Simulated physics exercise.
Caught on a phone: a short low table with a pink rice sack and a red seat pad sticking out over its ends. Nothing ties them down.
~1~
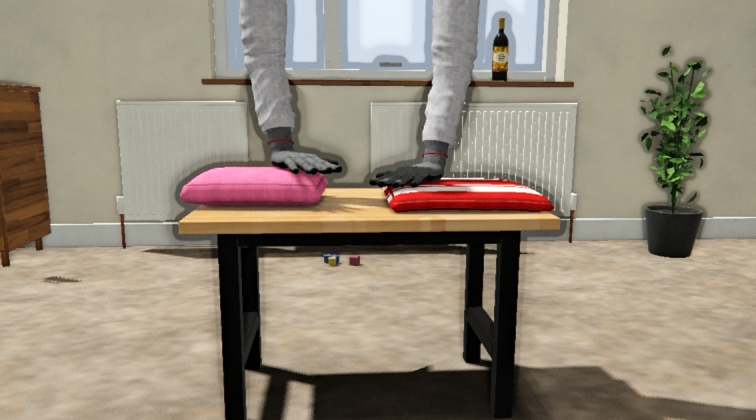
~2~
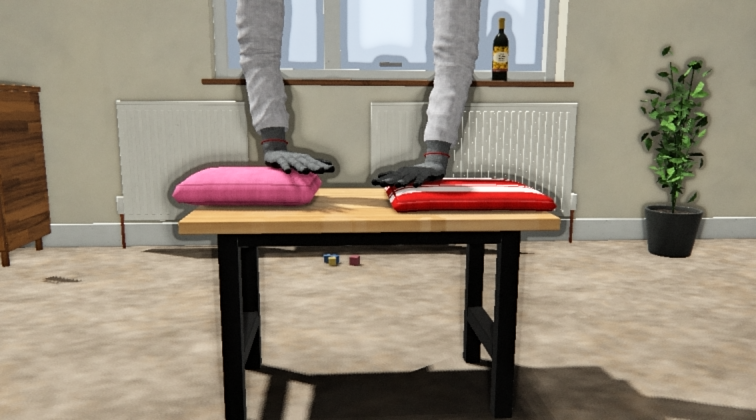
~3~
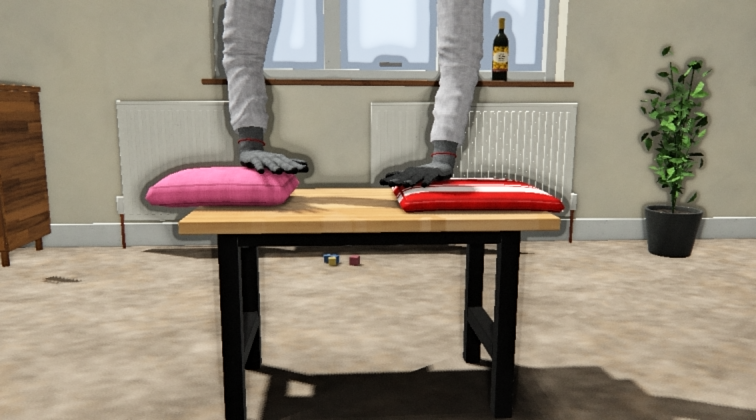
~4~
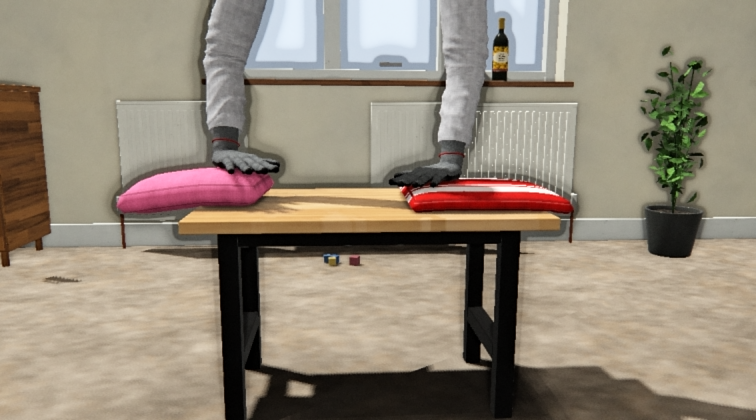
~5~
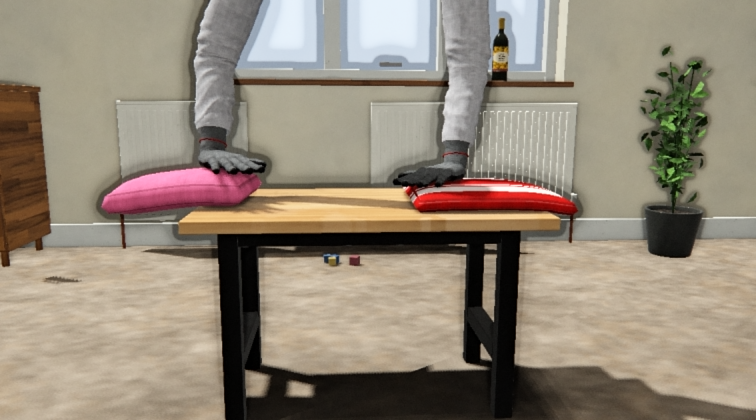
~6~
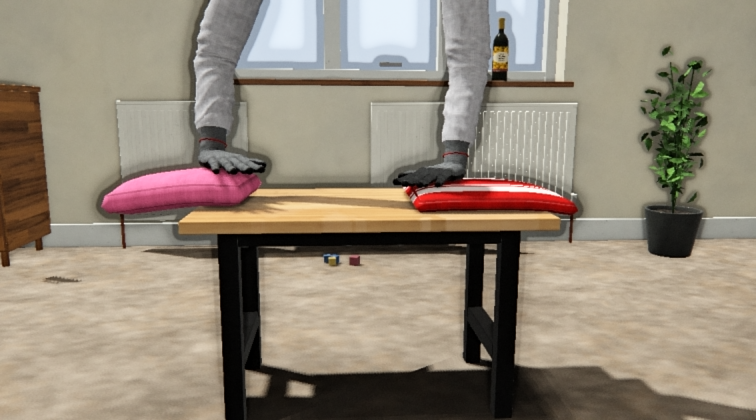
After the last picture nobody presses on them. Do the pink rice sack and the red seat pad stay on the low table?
In the end the pink rice sack tips over and falls; the red seat pad holds its place.
Then, 0.36 s after the last picture, rice sack falling near (171, 263); seat pad lying still.
Then, 0.66 s after the last picture, rice sack on the floor near (127, 319); seat pad lying still.
At rest, rice sack on the floor near (95, 366); seat pad lying still. The pink rice sack goes down and the red seat pad stays up there.
